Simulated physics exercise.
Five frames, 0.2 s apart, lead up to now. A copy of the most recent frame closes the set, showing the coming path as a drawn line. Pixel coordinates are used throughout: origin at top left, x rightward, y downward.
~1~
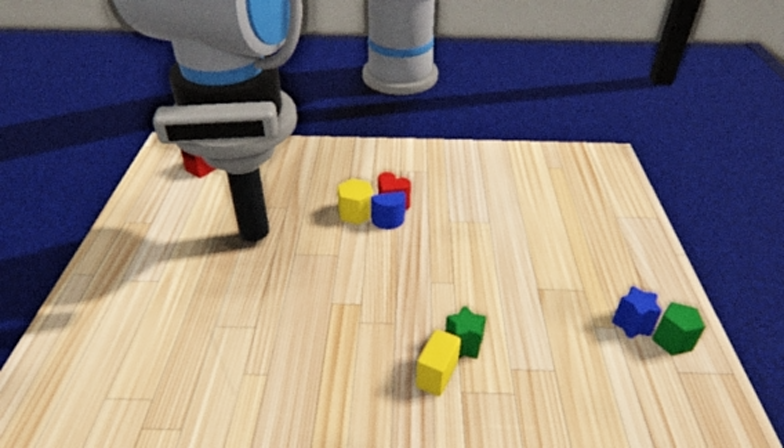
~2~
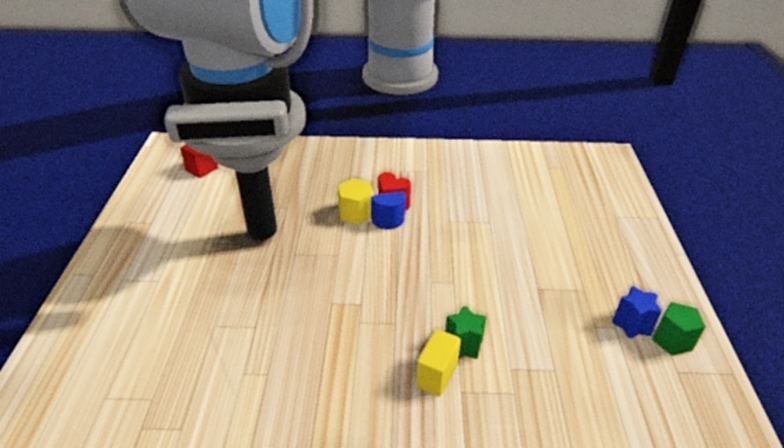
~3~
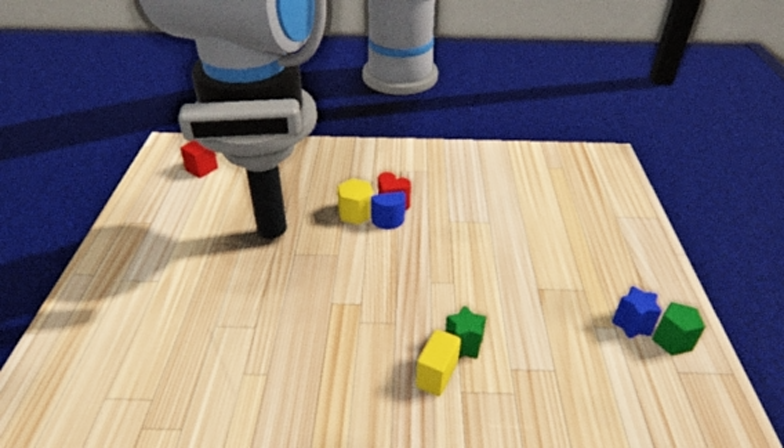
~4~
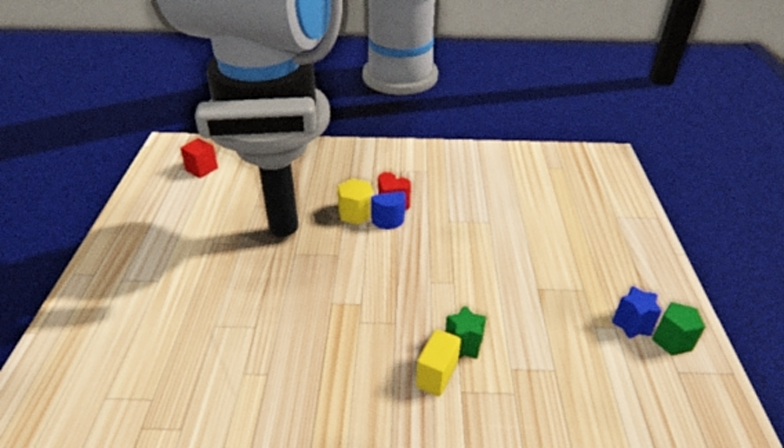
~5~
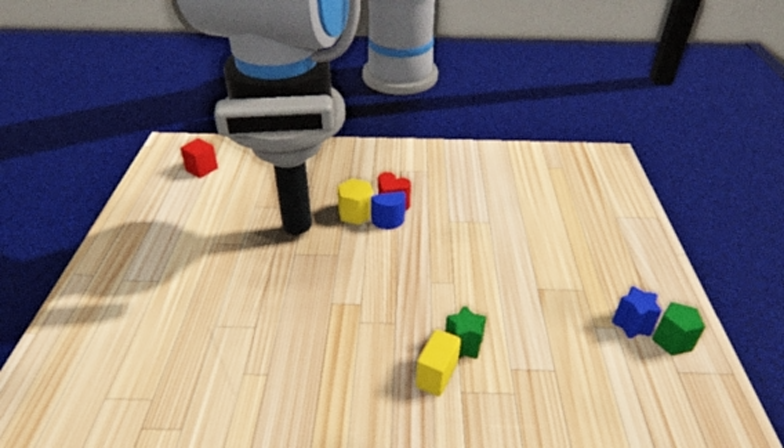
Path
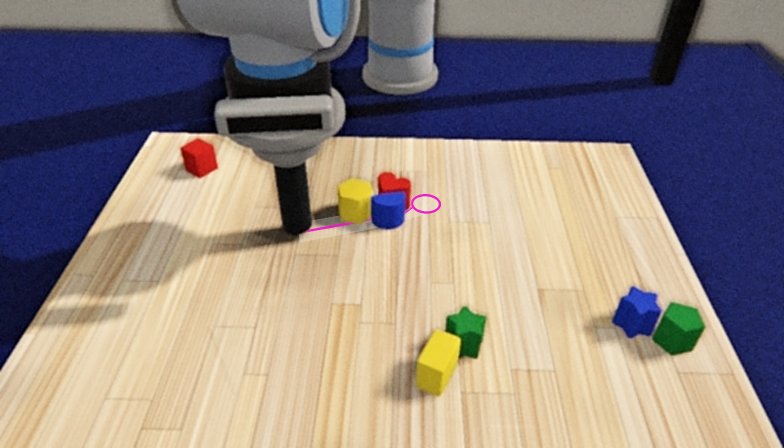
A robot arm with a black stick slid slowly to the right across a wooden board, nearing a cluster of yellow, blue and red blocks, while all the scattered blocks stayed still.
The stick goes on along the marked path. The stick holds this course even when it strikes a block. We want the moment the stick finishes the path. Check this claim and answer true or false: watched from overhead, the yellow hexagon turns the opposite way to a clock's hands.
That statement is accurate.
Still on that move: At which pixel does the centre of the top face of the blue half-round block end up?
My estimate: (427, 200).
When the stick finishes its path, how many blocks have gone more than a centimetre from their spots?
Answer: 3+.
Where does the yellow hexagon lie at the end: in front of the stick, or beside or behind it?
My guess is it ends up beside or behind the stick.
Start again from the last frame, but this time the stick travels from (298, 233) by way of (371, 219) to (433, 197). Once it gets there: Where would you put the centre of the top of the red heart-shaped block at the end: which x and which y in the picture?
Its top middle: (438, 156).
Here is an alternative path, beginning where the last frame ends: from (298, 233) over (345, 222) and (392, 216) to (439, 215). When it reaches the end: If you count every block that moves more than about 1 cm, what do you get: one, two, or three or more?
My best guess is that three blocks or more move over 1 cm.
The line goes from (298, 233) by way of (343, 224) and (386, 215) to (426, 204).
On the path given first. One third of the way, stick (343, 217); yellow hexagon (365, 185).
Two thirds of the way, stick (387, 208); yellow hexagon (401, 173), turned 30° anticlockwise; blue half-round block (415, 200), turned 50° clockwise; red heart-shaped block (423, 163), turned 30° anticlockwise.
At the end, stick (426, 197); yellow hexagon (420, 162), turned 90° anticlockwise; blue half-round block (427, 200), turned 105° clockwise; red heart-shaped block (432, 147), turned 30° anticlockwise.
